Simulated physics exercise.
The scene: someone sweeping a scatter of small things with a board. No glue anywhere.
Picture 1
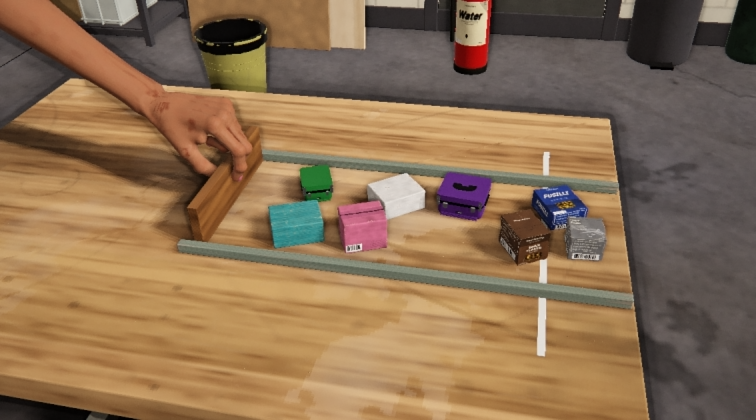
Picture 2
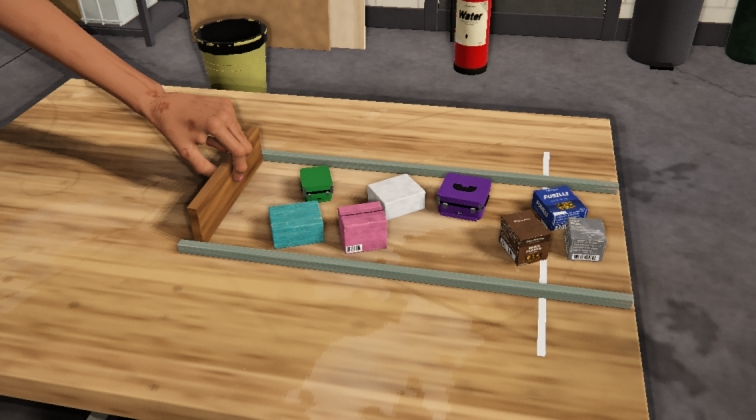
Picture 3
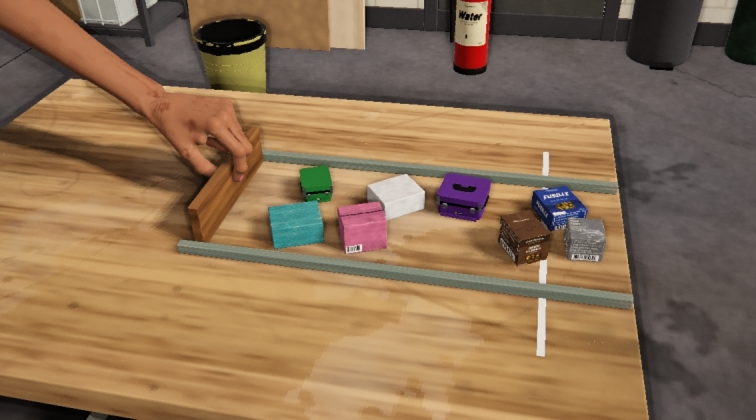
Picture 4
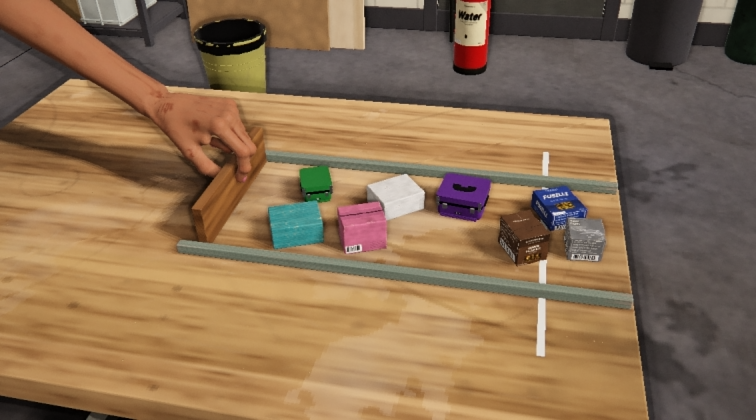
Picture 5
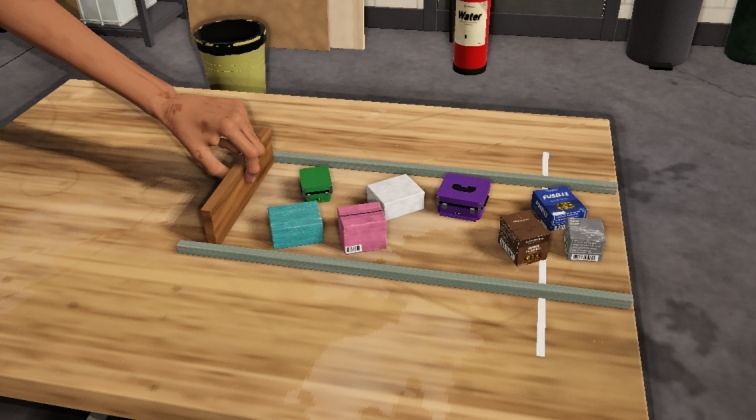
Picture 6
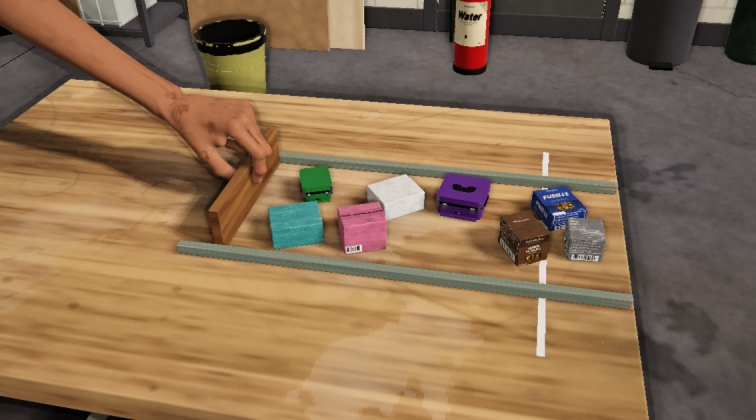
On a wooden tabletop, a hand slides a wooden board slightly right between two rails, toward small colourful boxes that stay still.
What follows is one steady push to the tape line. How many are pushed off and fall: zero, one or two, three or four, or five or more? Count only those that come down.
As it turns out, the number that fall off is three or four.
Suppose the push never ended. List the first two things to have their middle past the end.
In order: The blue box, the grey box.
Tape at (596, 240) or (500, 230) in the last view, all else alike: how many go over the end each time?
Try by try, 6 and 2.
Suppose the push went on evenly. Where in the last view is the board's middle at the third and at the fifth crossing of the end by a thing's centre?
At (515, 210) for the third, at (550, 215) for the fifth.
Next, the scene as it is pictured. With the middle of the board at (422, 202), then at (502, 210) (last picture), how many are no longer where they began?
At the one place 7, at the other 8.
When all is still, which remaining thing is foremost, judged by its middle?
Foremost is the pink box.
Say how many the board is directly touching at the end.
In contact: 2.
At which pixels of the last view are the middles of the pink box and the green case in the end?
The pink box at (625, 262), the green case at (560, 212).
A little later, none off yet; grey box at rest near (584, 240); blue box at rest near (559, 208); brown box at rest near (523, 238).
Next, none off yet; grey box at rest near (584, 240); blue box moving near (564, 209); brown box at rest near (523, 238).
Later still, none off yet; grey box shifted about its own width near (635, 240); blue box tilted well over near (642, 221); brown box shifted well along near (603, 242).
When it is over, the number that fall off is three or four; down, purple case, brown box, blue box and grey box.
